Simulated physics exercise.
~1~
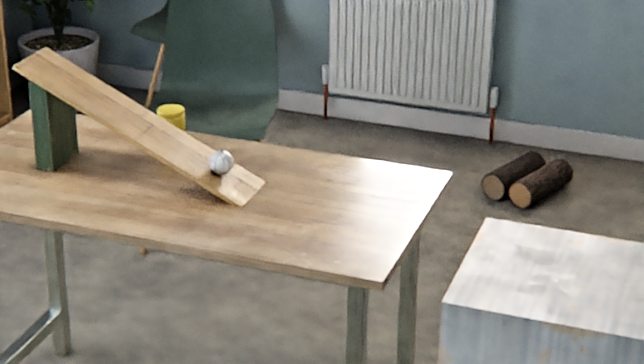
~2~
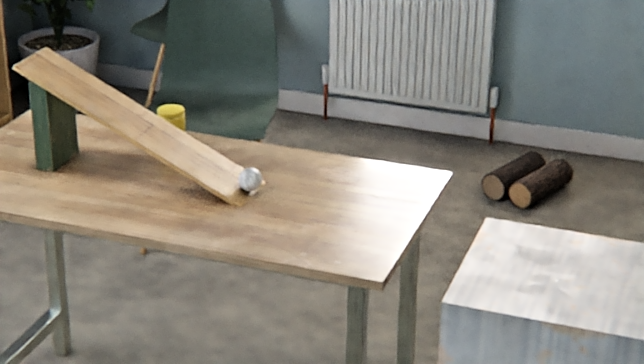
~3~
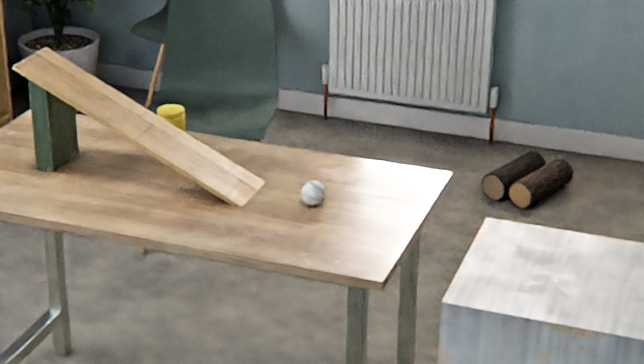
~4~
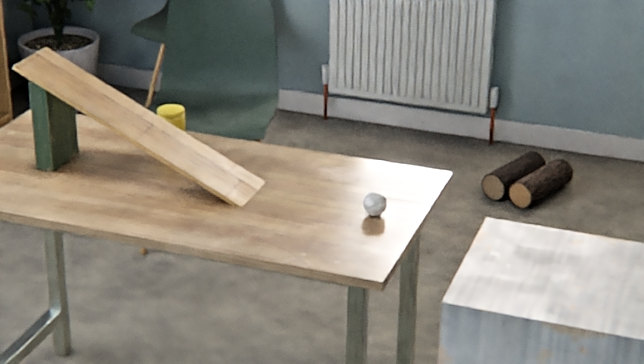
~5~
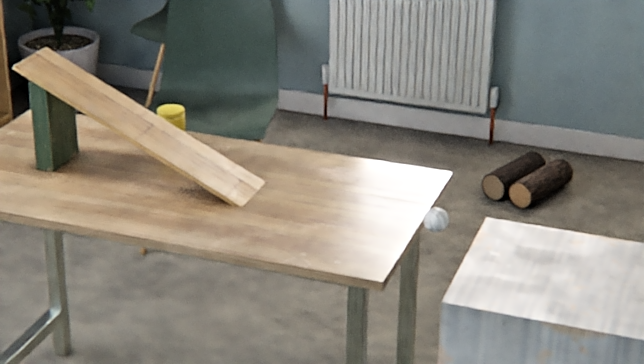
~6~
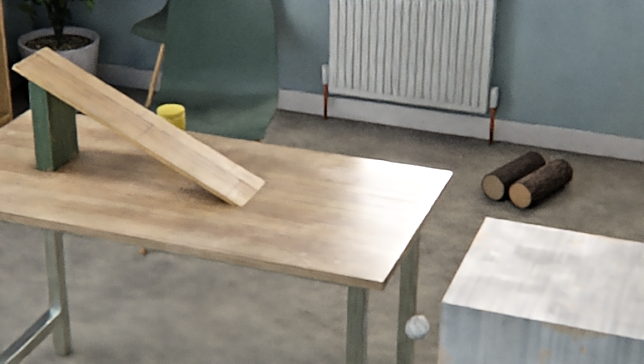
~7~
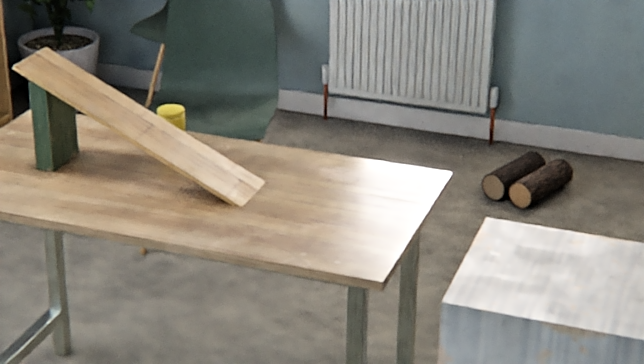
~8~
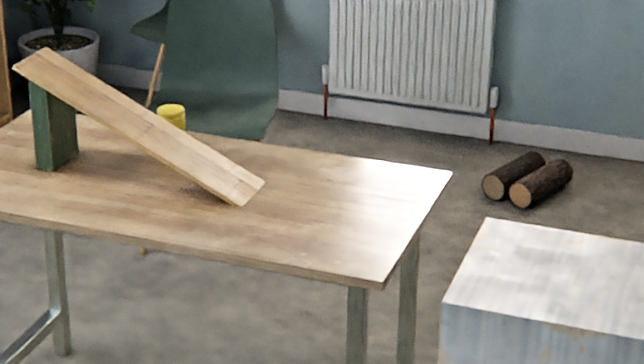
On a wooden table, a white ball rolls off a ramp, crosses right and drops into the gap.
